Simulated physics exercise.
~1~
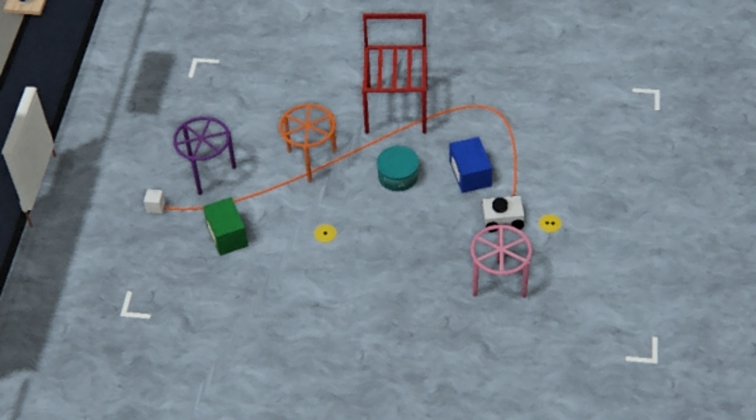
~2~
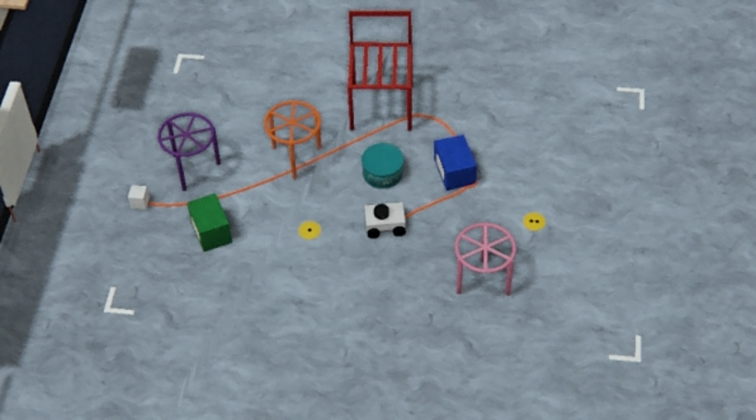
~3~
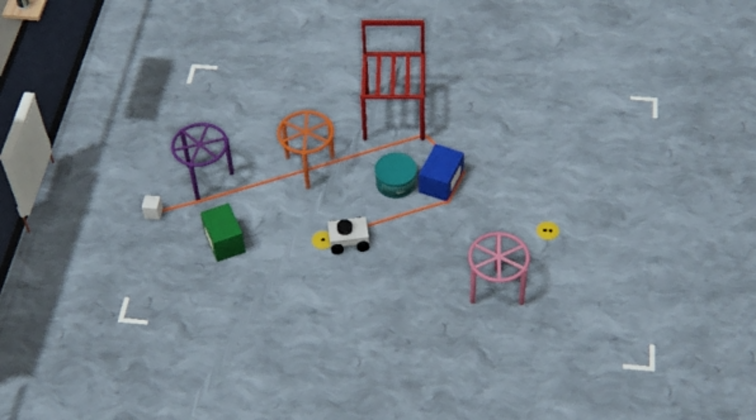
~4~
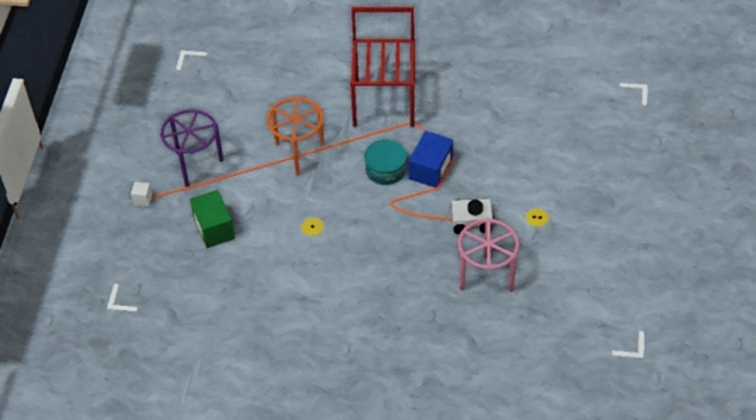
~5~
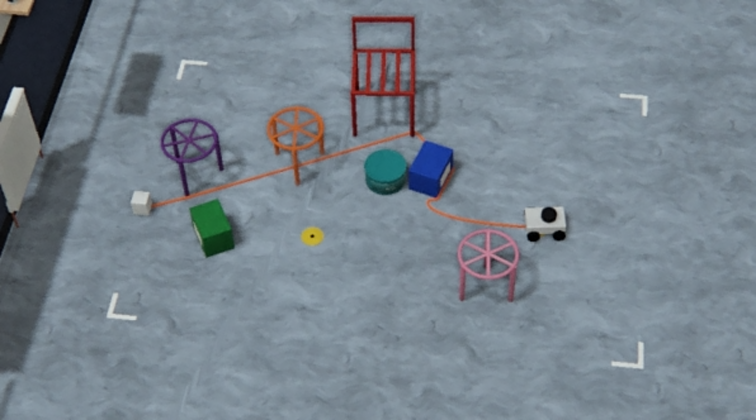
A tall red chair stands at the back of a mottled grey floor, seen from above by a slightly swaying camera. In front are purple and orange stools, a green box, a teal bucket, a blue carton and, at right, a pink stool. An orange lead loops from a small white block at left, past the chair and around the carton, to a white cart. The cart rolls left to the one-dot yellow mark, and the tightening lead shifts the carton a little left, close to the bucket. The cart then heads back right, trailing a loose curve, and ends over the two-dot mark, the carton still beside the bucket.
